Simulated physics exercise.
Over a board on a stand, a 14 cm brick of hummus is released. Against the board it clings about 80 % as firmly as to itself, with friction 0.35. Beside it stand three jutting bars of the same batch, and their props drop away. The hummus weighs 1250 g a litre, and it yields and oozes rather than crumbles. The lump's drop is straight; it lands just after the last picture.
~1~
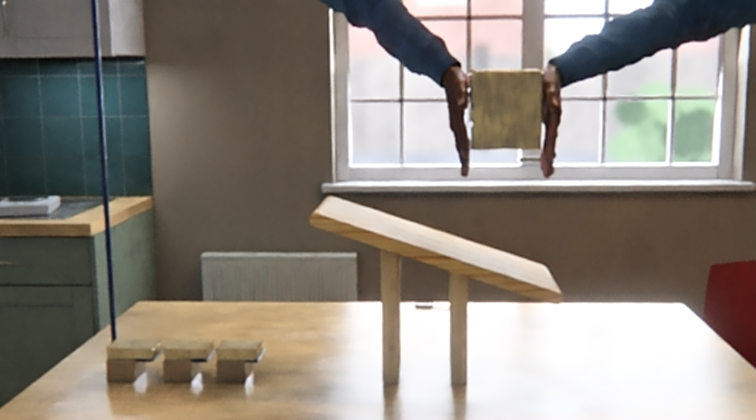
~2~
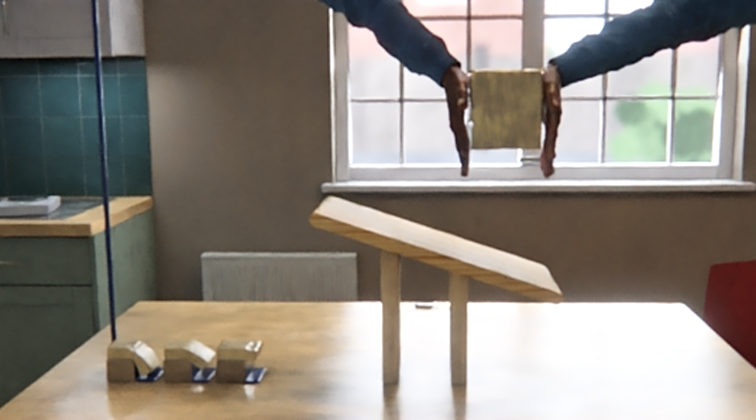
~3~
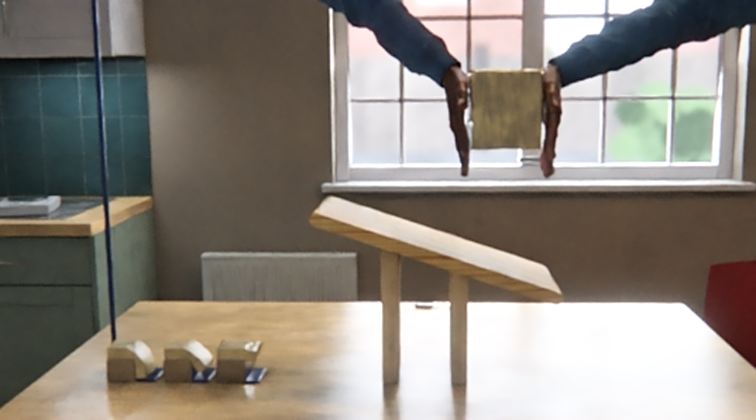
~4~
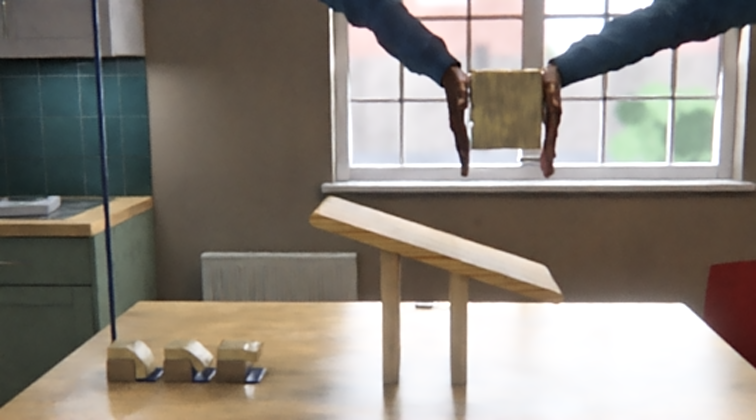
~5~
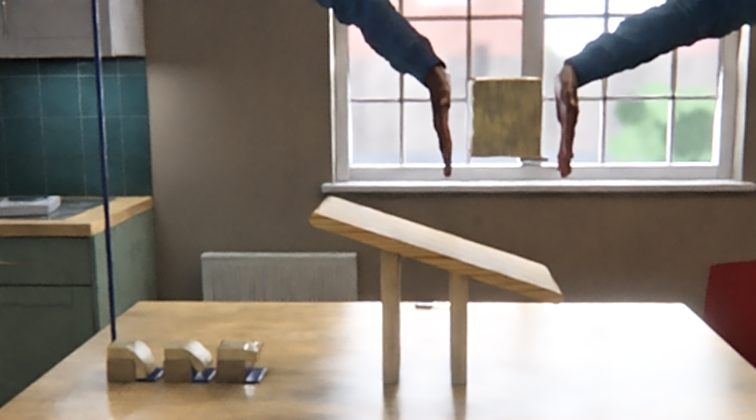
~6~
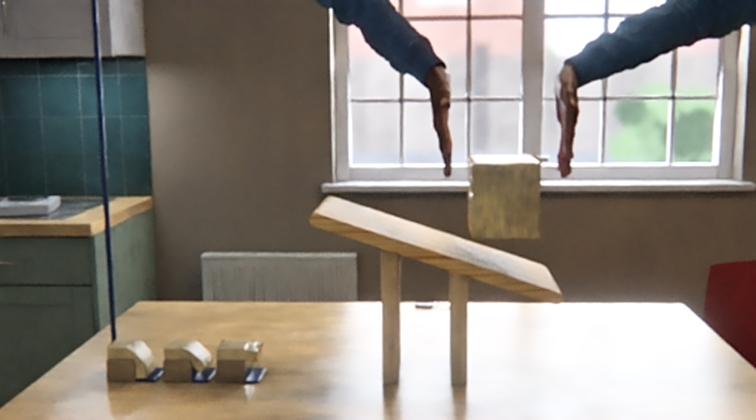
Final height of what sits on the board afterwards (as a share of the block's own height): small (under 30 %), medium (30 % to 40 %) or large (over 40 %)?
Medium, I would say.
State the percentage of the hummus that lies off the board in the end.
Some 45 percent lies off the board.
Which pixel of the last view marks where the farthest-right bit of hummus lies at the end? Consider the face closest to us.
Position: Approx. (571, 296).
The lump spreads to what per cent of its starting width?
200 %.
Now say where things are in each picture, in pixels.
In the first frame, top of the hummus at (523, 71); bar tips down by 0, 0, 0 (left to right).
In the second frame, top of the hummus at (523, 71); bar tips down by 3.5 cm, 2.0 cm, 3 mm (left to right).
In the third frame, top of the hummus at (523, 71); bar tips down by 4.2 cm, 2.6 cm, 3 mm (left to right).
In the fourth frame, top of the hummus at (523, 71); bar tips down by 4.2 cm, 2.7 cm, 4 mm (left to right).
In the fifth frame, top of the hummus at (523, 79); bar tips down by 4.2 cm, 2.7 cm, 4 mm (left to right).
In the sixth frame, top of the hummus at (521, 162); bar tips down by 4.2 cm, 2.7 cm, 4 mm (left to right).
Then, 0.11 s after the last picture, it stands 39 % of its first height and none has gone off the board.
Then, 0.25 s after the last picture, it stands 35 % of its first height and 27 % has gone off the board.
Then, 0.38 s after the last picture, it stands 35 % of its first height and 43 % has gone off the board.
Then, 0.51 s after the last picture, it stands 35 % of its first height and 43 % has gone off the board.
Then, 0.61 s after the last picture, at the end, it stands 35 % of its first height and 43 % has gone off the board.
